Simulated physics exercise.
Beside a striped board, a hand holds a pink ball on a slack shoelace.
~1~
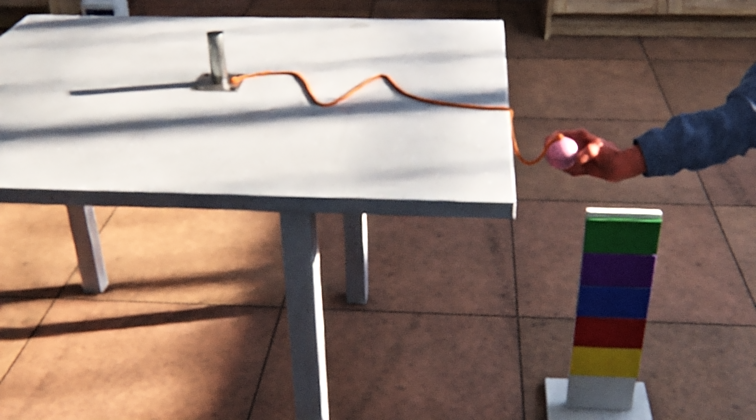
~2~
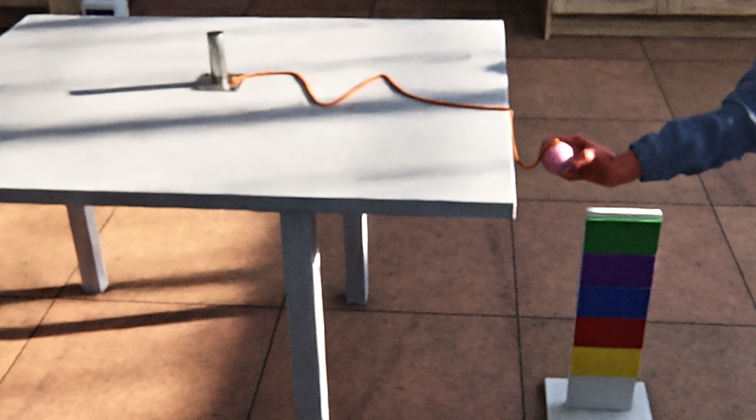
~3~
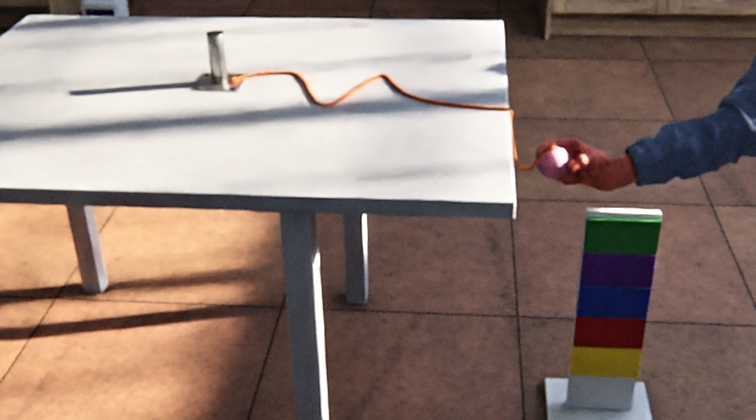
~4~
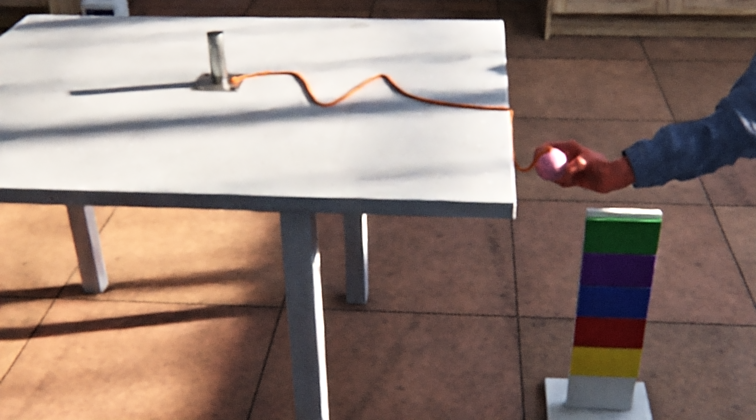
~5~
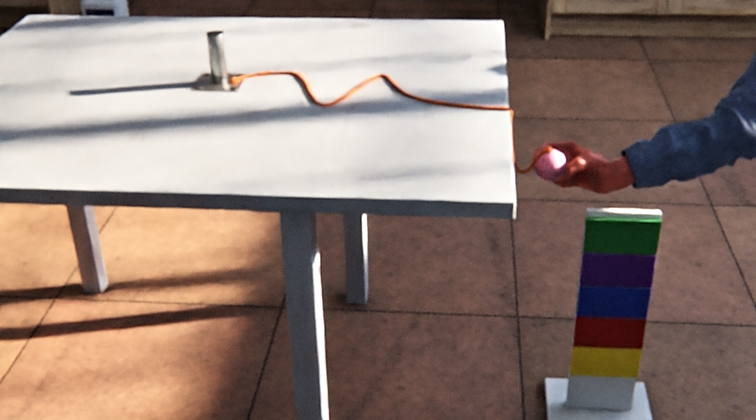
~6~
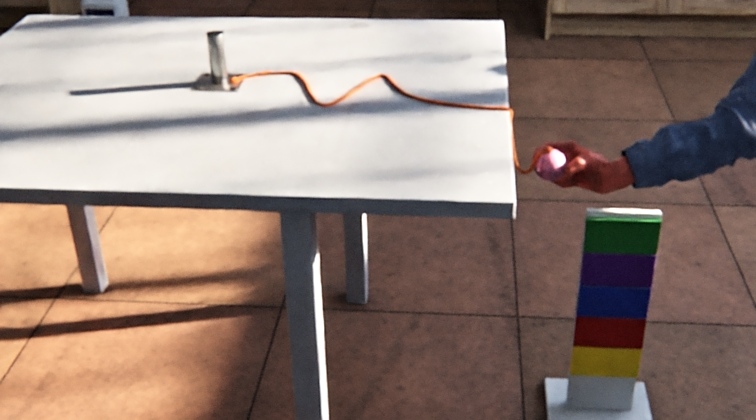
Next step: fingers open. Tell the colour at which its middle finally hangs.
It hangs at red.
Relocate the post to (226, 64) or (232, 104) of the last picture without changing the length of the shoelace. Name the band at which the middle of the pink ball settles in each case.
Try by try: Red; yellow.
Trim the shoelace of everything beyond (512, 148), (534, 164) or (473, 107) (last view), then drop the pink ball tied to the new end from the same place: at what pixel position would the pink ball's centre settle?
(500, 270), (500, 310), (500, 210).
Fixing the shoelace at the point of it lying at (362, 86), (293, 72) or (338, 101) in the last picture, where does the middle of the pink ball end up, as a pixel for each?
Those spots come out as (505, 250), (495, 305) and (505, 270).
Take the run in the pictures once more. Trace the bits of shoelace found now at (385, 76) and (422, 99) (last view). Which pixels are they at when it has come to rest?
The first lands at (492, 97), while the second lands at (506, 155).
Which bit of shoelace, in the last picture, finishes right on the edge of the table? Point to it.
Near pixel (393, 83).
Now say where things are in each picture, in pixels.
The first picture shows pink ball (561, 154); green (622, 238); purple (618, 271); blue (614, 303); red (610, 334); yellow (606, 363).
The second picture shows pink ball (558, 158); shoelace through (273, 74) (315, 98) (367, 82) (417, 98) (508, 114).
The third picture shows pink ball (553, 163).
The fourth picture shows pink ball (551, 165); shoelace through (273, 74) (315, 98) (367, 82) (417, 98) (508, 114).
The fifth picture shows pink ball (550, 165).
The sixth picture shows pink ball (550, 165); shoelace through (273, 74) (315, 98) (367, 82) (417, 98) (508, 114).
Early on, ball near (503, 299); level with blue.
Midway, ball near (480, 319); level with red.
Finally, ball near (492, 323); level with red. The red one.
